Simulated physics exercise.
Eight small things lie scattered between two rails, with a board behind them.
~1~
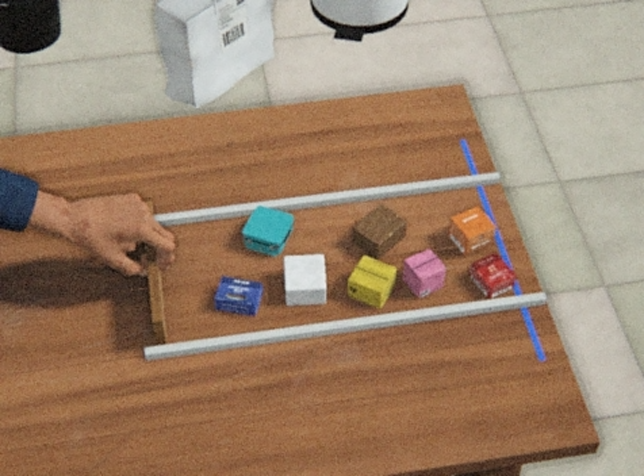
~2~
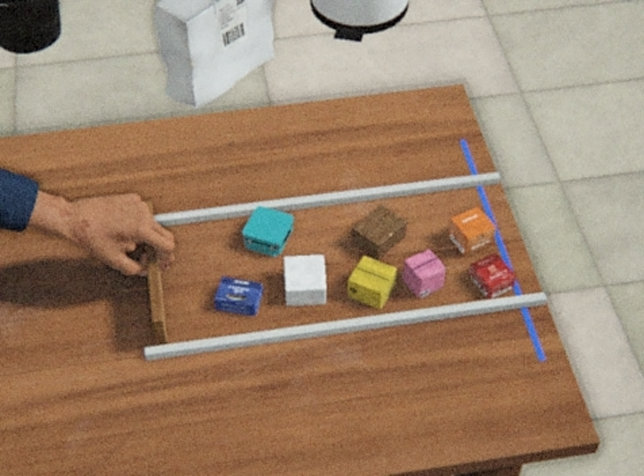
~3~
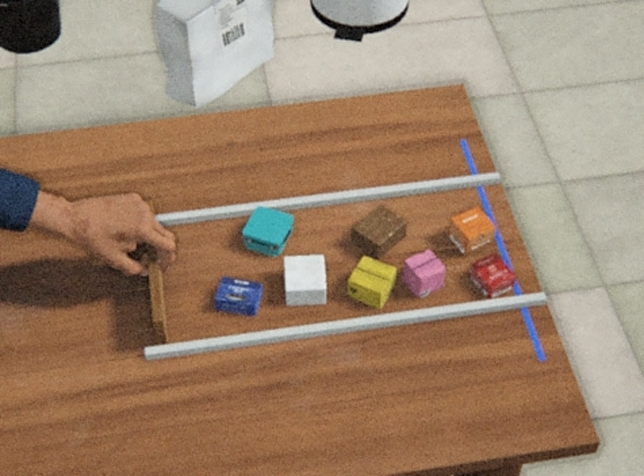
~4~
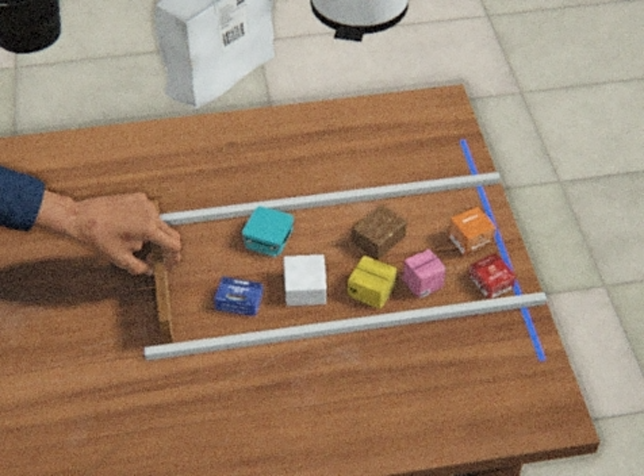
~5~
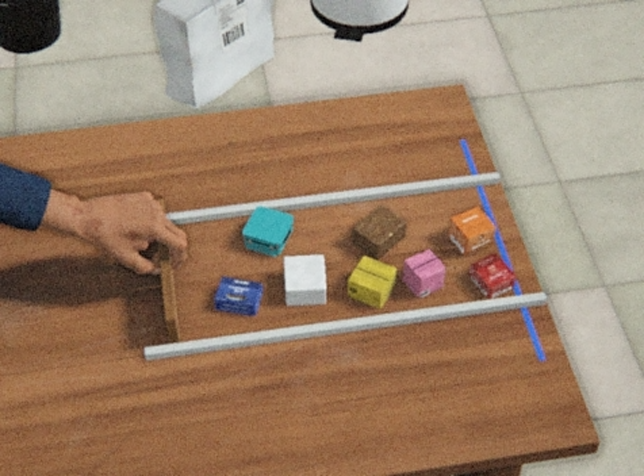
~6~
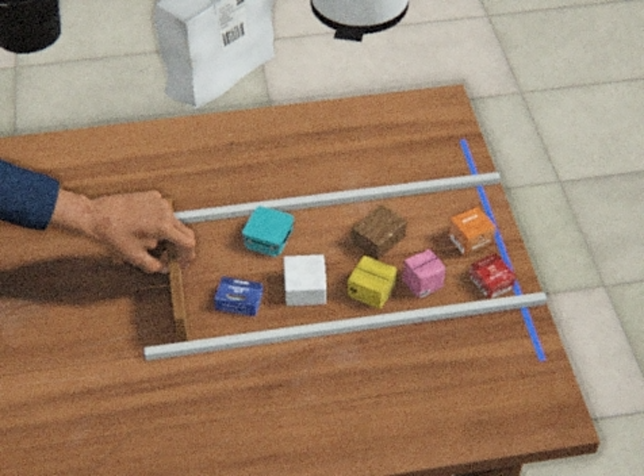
A hand slides a wooden board slightly right between two rails, toward eight small scattered boxes.
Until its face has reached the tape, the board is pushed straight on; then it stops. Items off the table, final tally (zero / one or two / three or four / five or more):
Final tally: Five or more.
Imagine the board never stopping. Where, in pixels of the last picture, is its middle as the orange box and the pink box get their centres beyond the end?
Orange box: (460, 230); pink box: (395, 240).
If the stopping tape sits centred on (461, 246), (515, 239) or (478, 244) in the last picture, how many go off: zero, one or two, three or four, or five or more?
Going through the tapes in order, the count is 3 or 4, then five or over, then 5 or more.
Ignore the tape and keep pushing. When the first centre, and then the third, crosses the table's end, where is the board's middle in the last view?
First around (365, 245), then around (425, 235).
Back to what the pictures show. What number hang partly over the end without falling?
In total, 3 of them.
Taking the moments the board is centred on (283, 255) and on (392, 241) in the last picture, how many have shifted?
Well, it's 5 at the first one and 8 at the second.
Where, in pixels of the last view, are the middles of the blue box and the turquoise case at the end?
The first near (528, 257), the second near (503, 191).
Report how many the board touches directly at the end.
Contact count: 3.
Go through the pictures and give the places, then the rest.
Red box (492, 275); orange box (472, 231); pink box (424, 274); board (154, 272); tape (499, 241), in the first picture.
Orange box (472, 232); turquoise case (269, 232), in the second picture.
Pink box (424, 274); blue box (239, 296), in the third picture.
Red box (492, 276); board (160, 271), in the fourth picture.
Orange box (472, 232); white block (305, 280), in the fifth picture.
Red box (492, 276); orange box (472, 232); pink box (424, 274); board (175, 270); tape (499, 241), in the sixth picture.
A little later, none off yet; red box at rest near (492, 276); orange box at rest near (472, 232); pink box shifted about its own width near (454, 264).
When it is over, the number that fall off is five or more; down, white block, yellow box, pink box, orange box and red box.
